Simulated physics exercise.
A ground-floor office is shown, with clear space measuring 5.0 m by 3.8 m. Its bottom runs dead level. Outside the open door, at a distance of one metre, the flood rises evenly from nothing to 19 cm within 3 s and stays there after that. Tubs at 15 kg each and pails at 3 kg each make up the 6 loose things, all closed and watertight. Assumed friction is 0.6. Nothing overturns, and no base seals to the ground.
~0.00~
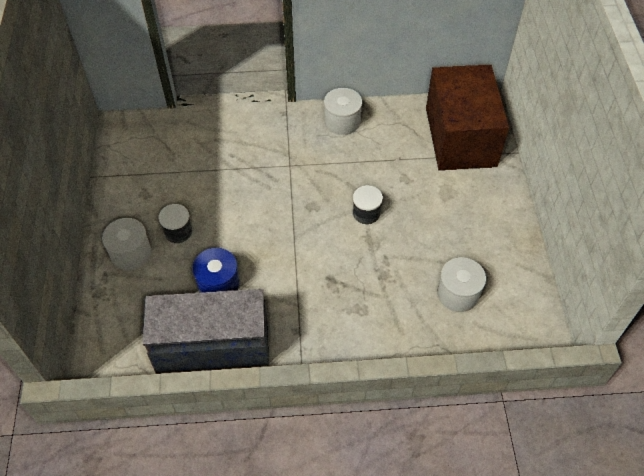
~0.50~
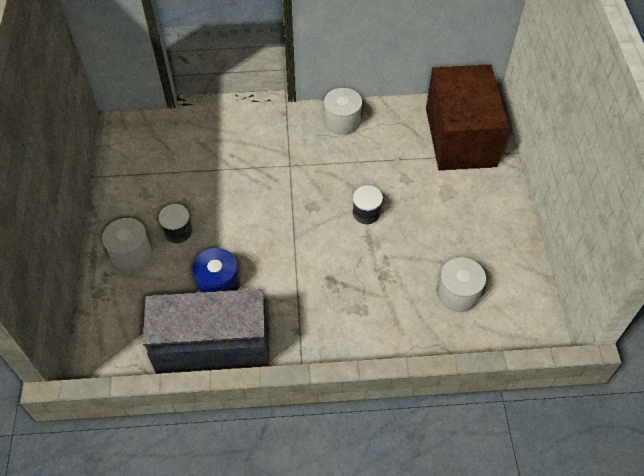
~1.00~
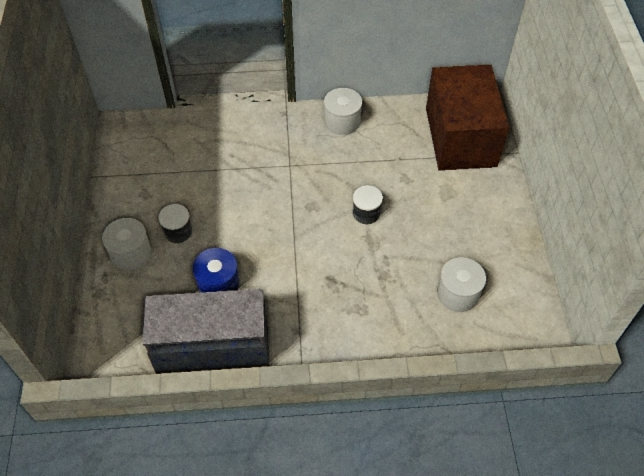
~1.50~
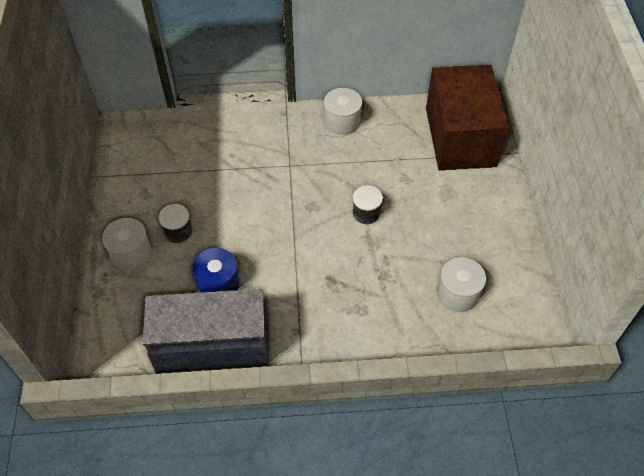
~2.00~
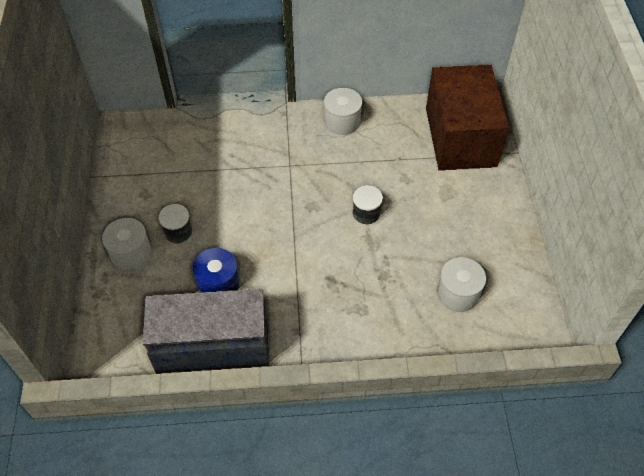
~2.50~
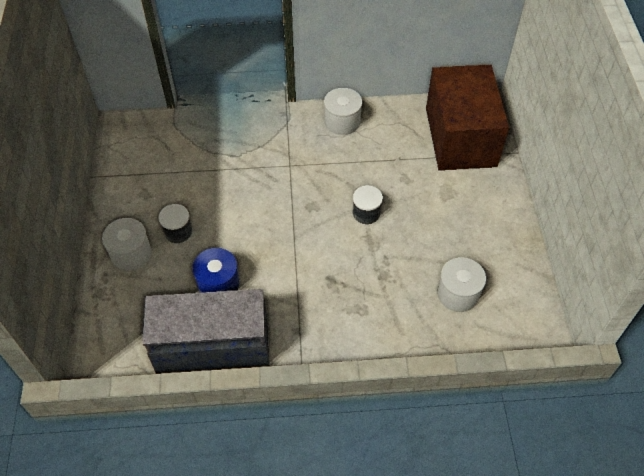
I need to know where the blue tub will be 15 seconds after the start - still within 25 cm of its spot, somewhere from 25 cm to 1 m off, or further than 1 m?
My guess: It's a long way from its start.
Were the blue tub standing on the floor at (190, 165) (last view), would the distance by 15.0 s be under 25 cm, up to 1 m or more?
Well, it gets shoved far.
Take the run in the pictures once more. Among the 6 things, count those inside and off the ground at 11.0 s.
Tally: 4 of them.
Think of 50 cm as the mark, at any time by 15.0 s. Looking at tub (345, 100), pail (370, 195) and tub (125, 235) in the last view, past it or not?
Note - in order: Smaller; farther; farther.
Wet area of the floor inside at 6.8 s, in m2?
About 15 m2 is covered.
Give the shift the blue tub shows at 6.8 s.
0 cm, give or take.
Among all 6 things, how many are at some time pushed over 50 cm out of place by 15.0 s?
I count 5 of them.
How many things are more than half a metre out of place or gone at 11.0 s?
That would be 2.
After 3.5 s the blue tub is near (215, 266), 0.0 m from its start, aground; 0 afloat.
After 6.8 s the blue tub is near (215, 266), 0.0 m from its start, aground; 1 afloat.
After 11.0 s the blue tub is near (254, 267), 0.4 m from its start, afloat; 4 afloat.
After 15.0 s the blue tub is near (479, 249), 2.7 m from its start, afloat; 4 afloat.
